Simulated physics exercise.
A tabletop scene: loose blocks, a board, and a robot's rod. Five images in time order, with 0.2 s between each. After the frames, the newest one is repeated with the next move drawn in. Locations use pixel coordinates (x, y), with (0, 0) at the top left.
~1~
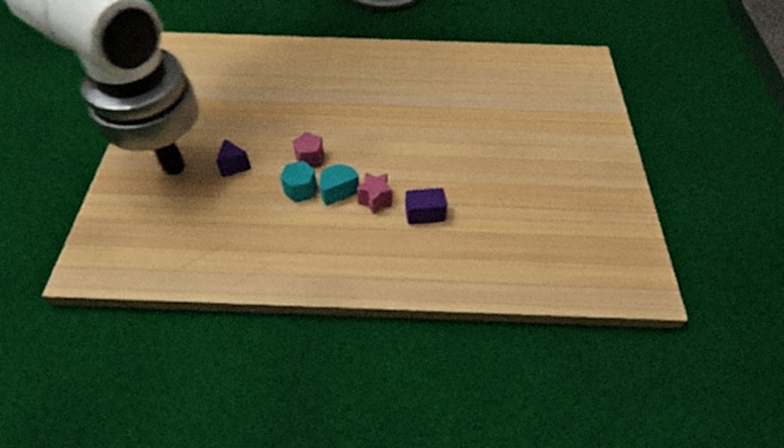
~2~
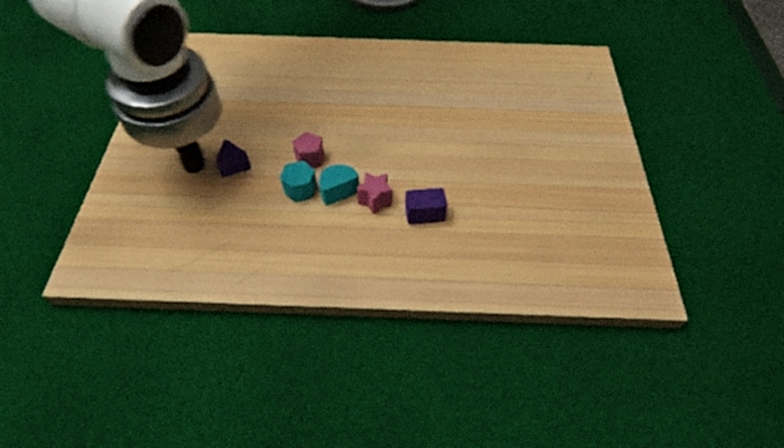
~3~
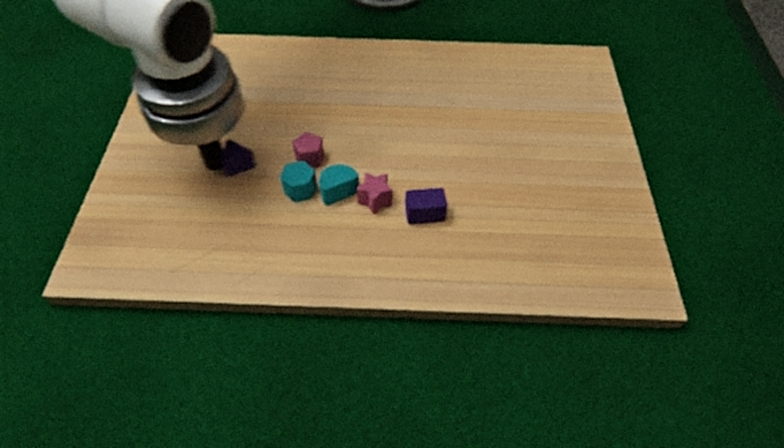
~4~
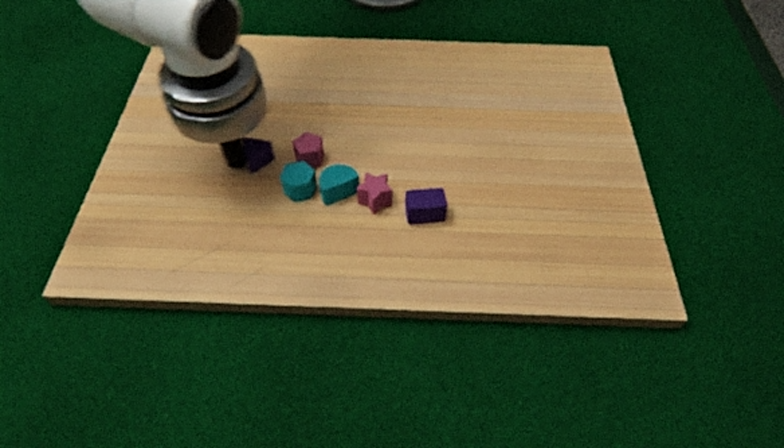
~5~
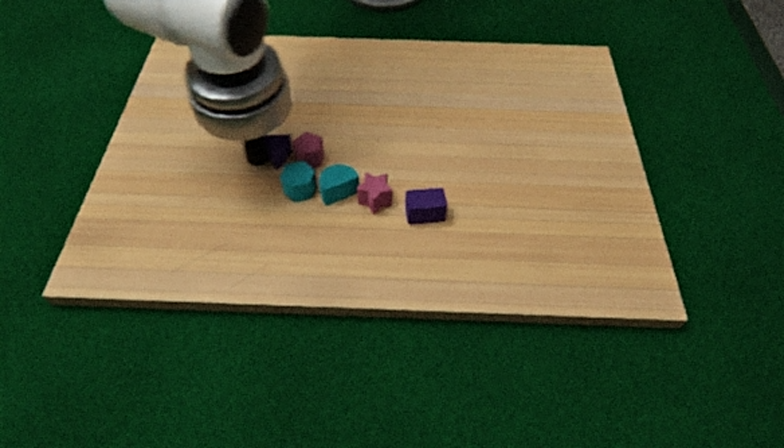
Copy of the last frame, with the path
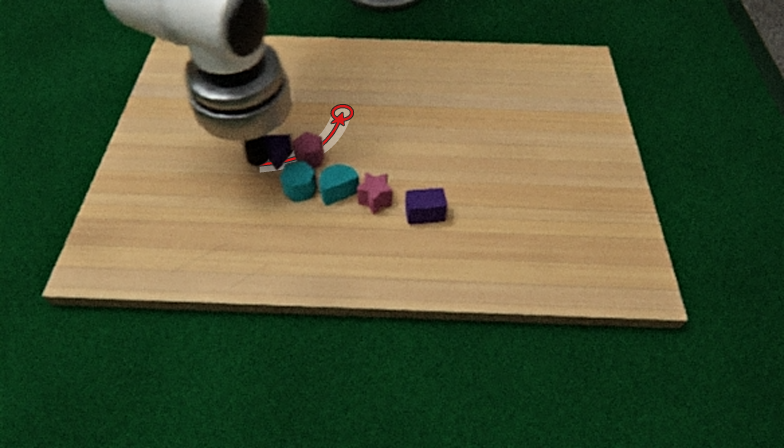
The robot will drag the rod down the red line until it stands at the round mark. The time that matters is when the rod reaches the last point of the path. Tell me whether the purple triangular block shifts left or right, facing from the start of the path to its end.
Well, taking the path from its start to its end as straight ahead, the purple triangular block moves to the left.
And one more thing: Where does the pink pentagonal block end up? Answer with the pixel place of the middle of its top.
The middle of the upper face of the pink pentagonal block will lie at about (341, 138) in the picture.
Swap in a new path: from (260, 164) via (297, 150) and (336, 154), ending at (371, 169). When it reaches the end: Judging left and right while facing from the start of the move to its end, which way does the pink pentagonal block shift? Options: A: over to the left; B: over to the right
B (over to the right)
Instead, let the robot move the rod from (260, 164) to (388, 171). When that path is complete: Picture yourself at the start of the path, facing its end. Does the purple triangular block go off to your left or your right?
It slides leftward.
The line goes from (260, 164) via (299, 157) and (328, 138), ending at (342, 113).
On the path given first. One third of the way, rod at (298, 151); purple triangular block at (308, 128); pink pentagonal block at (325, 140), turned 50° clockwise.
Two thirds of the way, rod at (328, 132); purple triangular block at (329, 107), turned 60° anticlockwise; pink pentagonal block at (341, 138), turned 100° clockwise.
At the end, rod at (342, 107); purple triangular block at (340, 83), turned 75° anticlockwise; turquoise six-sided block unmoved; pink pentagonal block at (341, 138), turned 100° clockwise.
